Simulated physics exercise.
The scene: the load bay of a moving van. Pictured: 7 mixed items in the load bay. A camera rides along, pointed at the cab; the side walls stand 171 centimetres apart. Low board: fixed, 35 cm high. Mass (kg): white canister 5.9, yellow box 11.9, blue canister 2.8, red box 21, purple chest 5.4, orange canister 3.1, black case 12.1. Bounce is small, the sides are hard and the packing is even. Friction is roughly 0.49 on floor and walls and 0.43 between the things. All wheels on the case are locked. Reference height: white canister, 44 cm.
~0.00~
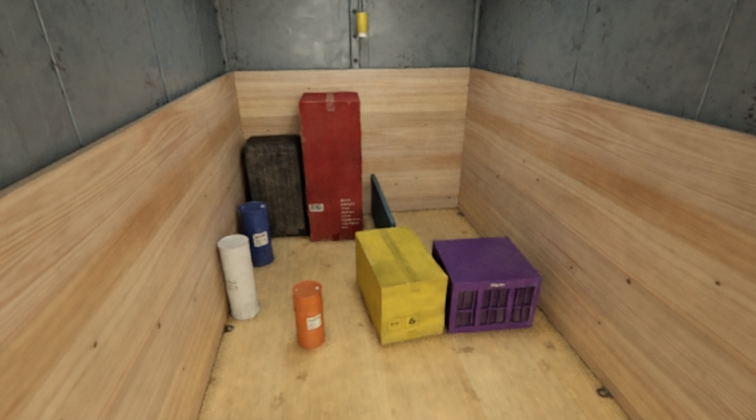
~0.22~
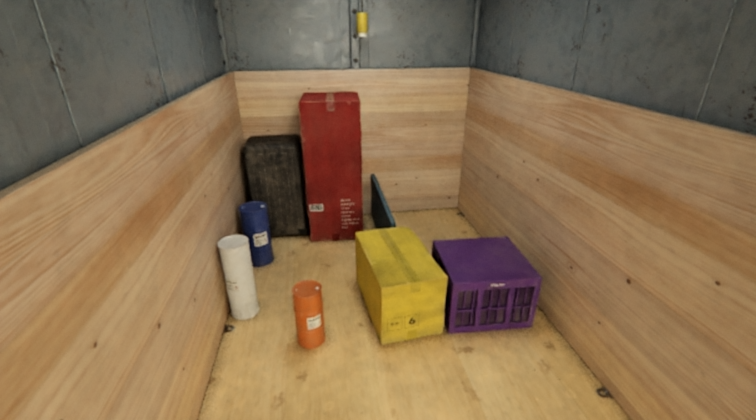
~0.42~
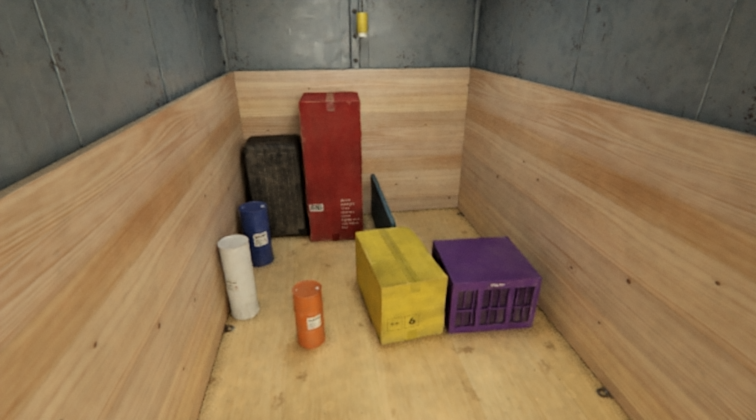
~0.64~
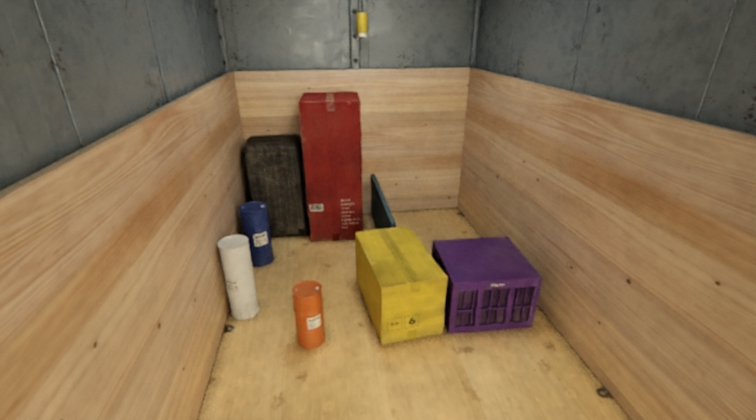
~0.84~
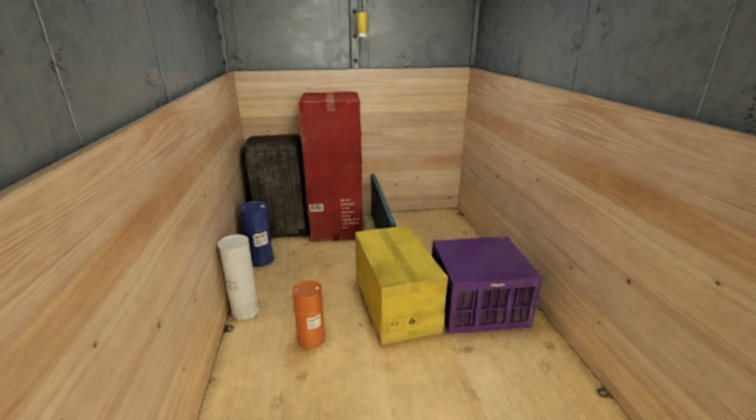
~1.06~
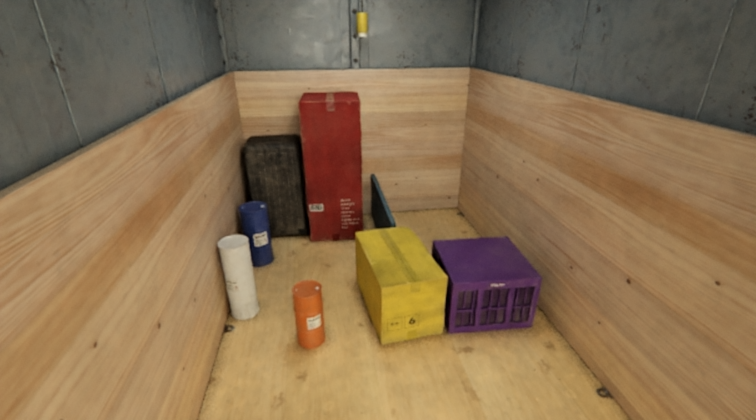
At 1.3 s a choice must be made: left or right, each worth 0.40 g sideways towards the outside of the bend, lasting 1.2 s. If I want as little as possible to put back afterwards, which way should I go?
Go right.
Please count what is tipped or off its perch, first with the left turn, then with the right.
With a left turn it's 1; with a right turn it's 0.
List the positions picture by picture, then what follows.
The first picture shows smooth; white canister (240, 278); yellow box (396, 279).
The second picture shows push 0.35 g jolt; purple chest (480, 282); orange canister (309, 314).
The third picture shows push 0.20 g jolt; black case (278, 186); blue canister (257, 234).
The fourth picture shows smooth; red box (334, 167); purple chest (480, 282).
The fifth picture shows smooth; orange canister (309, 314); black case (278, 186).
The sixth picture shows smooth; white canister (240, 278); yellow box (396, 279).
Turning left. By 2.16 s, push 0.40 g right; white canister tilted 52° near (279, 278); red box 2 cm from its spot.
By 2.46 s, push 0.06 g right; white canister on its side near (321, 292); red box tilted 5°.
When it is over (4.0 s), lying over in the load bay, white canister; the other 6 within 15 cm of the start. In the last view, white canister near (321, 292), yellow box near (396, 279).
Turning right instead, nothing is lost, 0 of 7 in all.
